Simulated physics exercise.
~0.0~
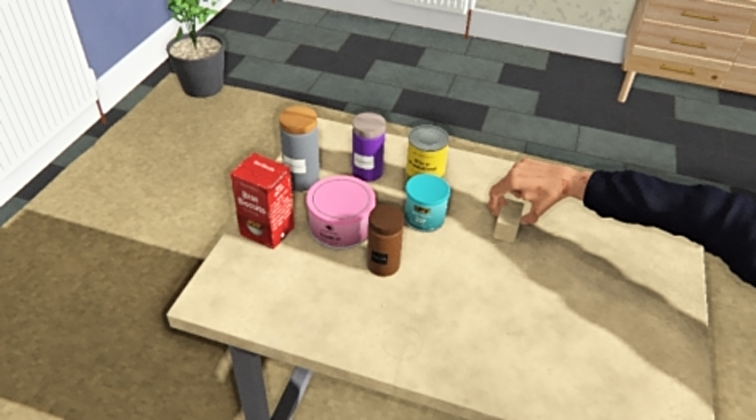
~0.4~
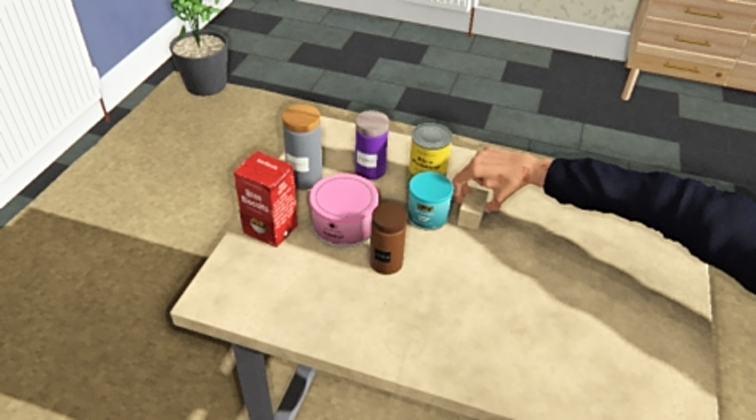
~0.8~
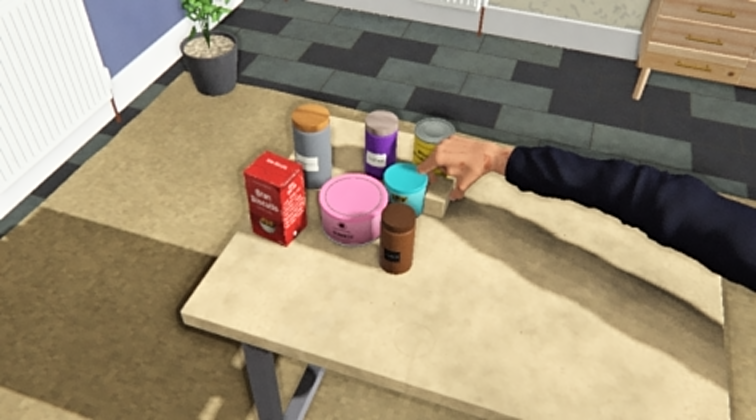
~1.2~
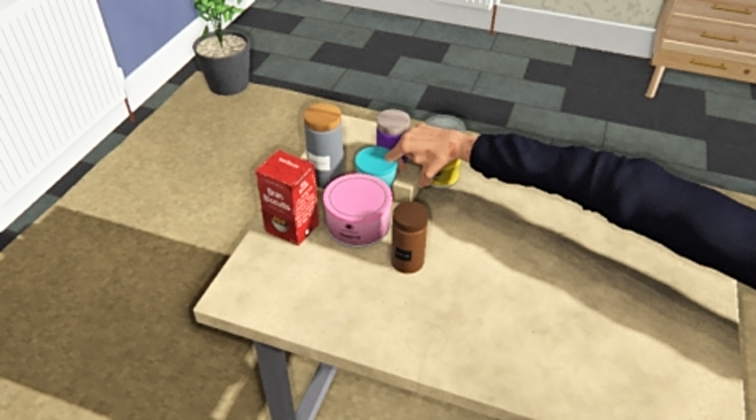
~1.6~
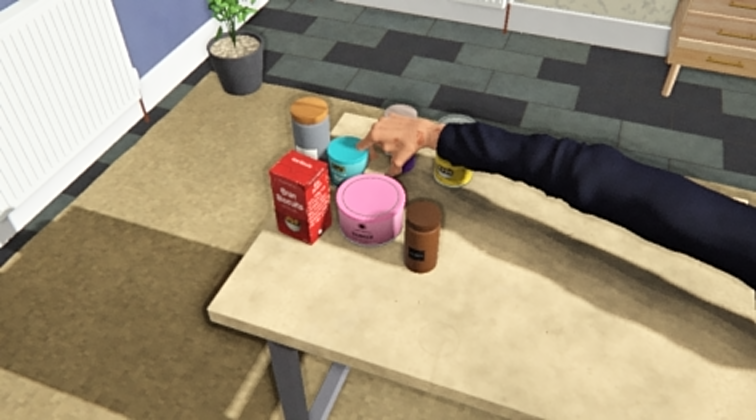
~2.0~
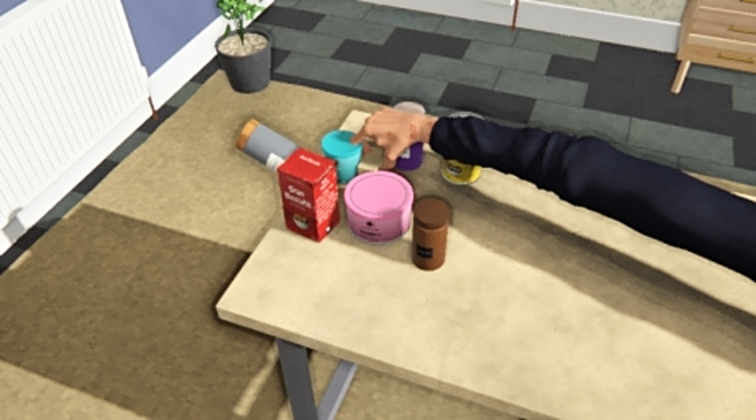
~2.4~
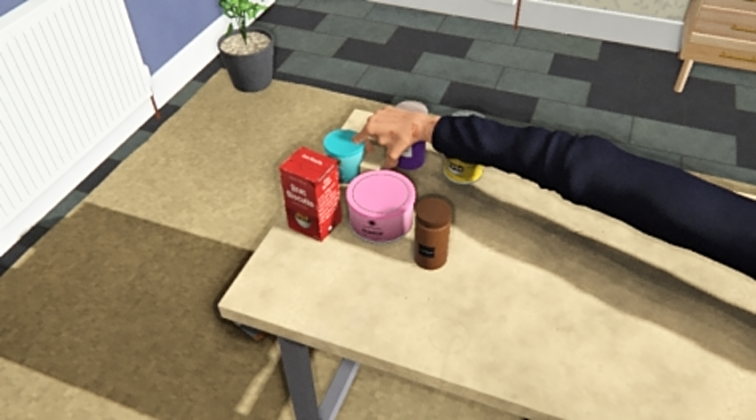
A grey jar with an orange lid tipped over and fell off the far left side of a table after a hand with a small block slid a turquoise tin left into it, while the other containers were left standing on the tabletop.
